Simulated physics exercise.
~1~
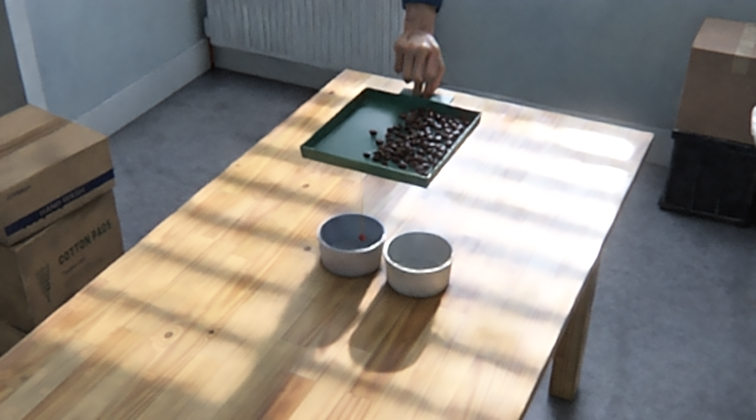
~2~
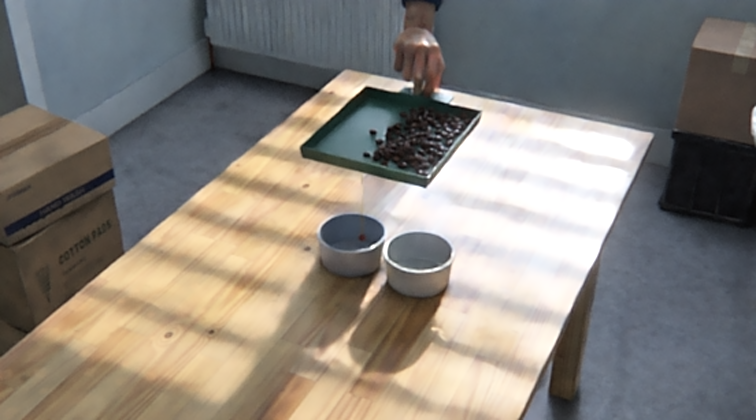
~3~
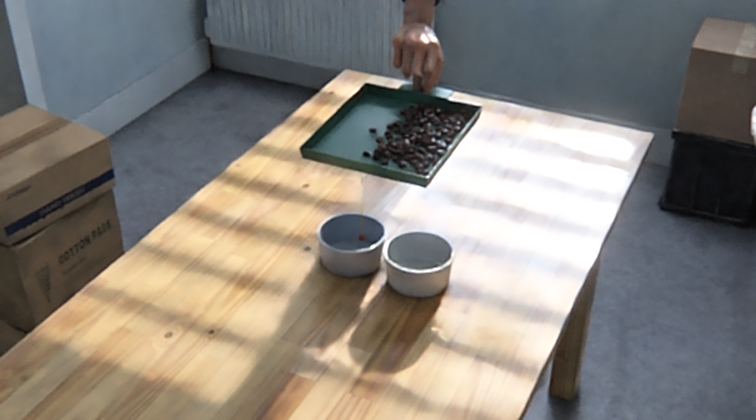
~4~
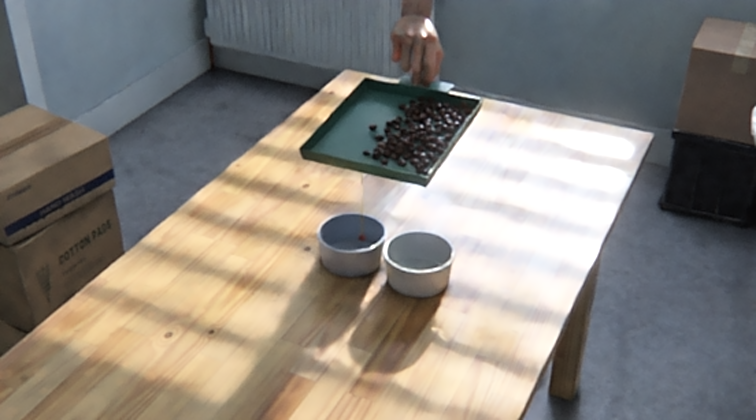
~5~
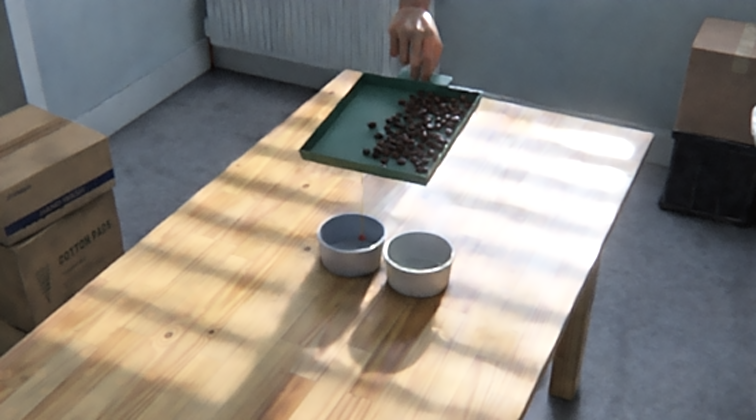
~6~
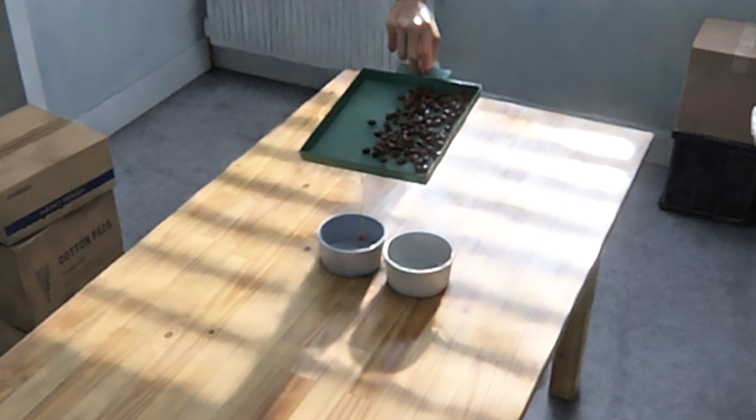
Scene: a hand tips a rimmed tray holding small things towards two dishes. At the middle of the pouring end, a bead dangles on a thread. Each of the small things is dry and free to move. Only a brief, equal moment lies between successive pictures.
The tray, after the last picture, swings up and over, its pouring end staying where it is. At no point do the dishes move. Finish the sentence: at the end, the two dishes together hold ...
... less than half of the load.
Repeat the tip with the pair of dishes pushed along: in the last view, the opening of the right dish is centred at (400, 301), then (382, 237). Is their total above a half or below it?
A minority, then a minority.
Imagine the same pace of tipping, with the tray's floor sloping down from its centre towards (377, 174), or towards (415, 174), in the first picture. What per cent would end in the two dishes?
About 10 and 90 per cent.
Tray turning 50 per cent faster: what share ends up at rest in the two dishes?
Close to 10 per cent.
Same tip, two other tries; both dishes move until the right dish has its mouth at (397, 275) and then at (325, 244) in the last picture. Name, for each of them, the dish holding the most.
Left side first, Right side second.
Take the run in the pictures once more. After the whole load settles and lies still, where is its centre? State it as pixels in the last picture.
Last view, centre at rest - approx. (305, 284).
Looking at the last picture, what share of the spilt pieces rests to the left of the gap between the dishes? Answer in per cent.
About 100 %.
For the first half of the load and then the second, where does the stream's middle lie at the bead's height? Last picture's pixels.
I'd say close to (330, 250) at first and close to (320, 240) later on.
Soon, tray tipped steeply; nearly all on the tray; a stray few in the air.
A while on, tray tipped right over; about half on the tray; about a quarter outside both; about a quarter in the air.
Towards the end, tray tipped past a quarter turn; a stray few in the left dish; nearly all outside both.
Finally, tray tipped past a quarter turn; none in the right dish; a stray few in the left dish; nearly all outside both.
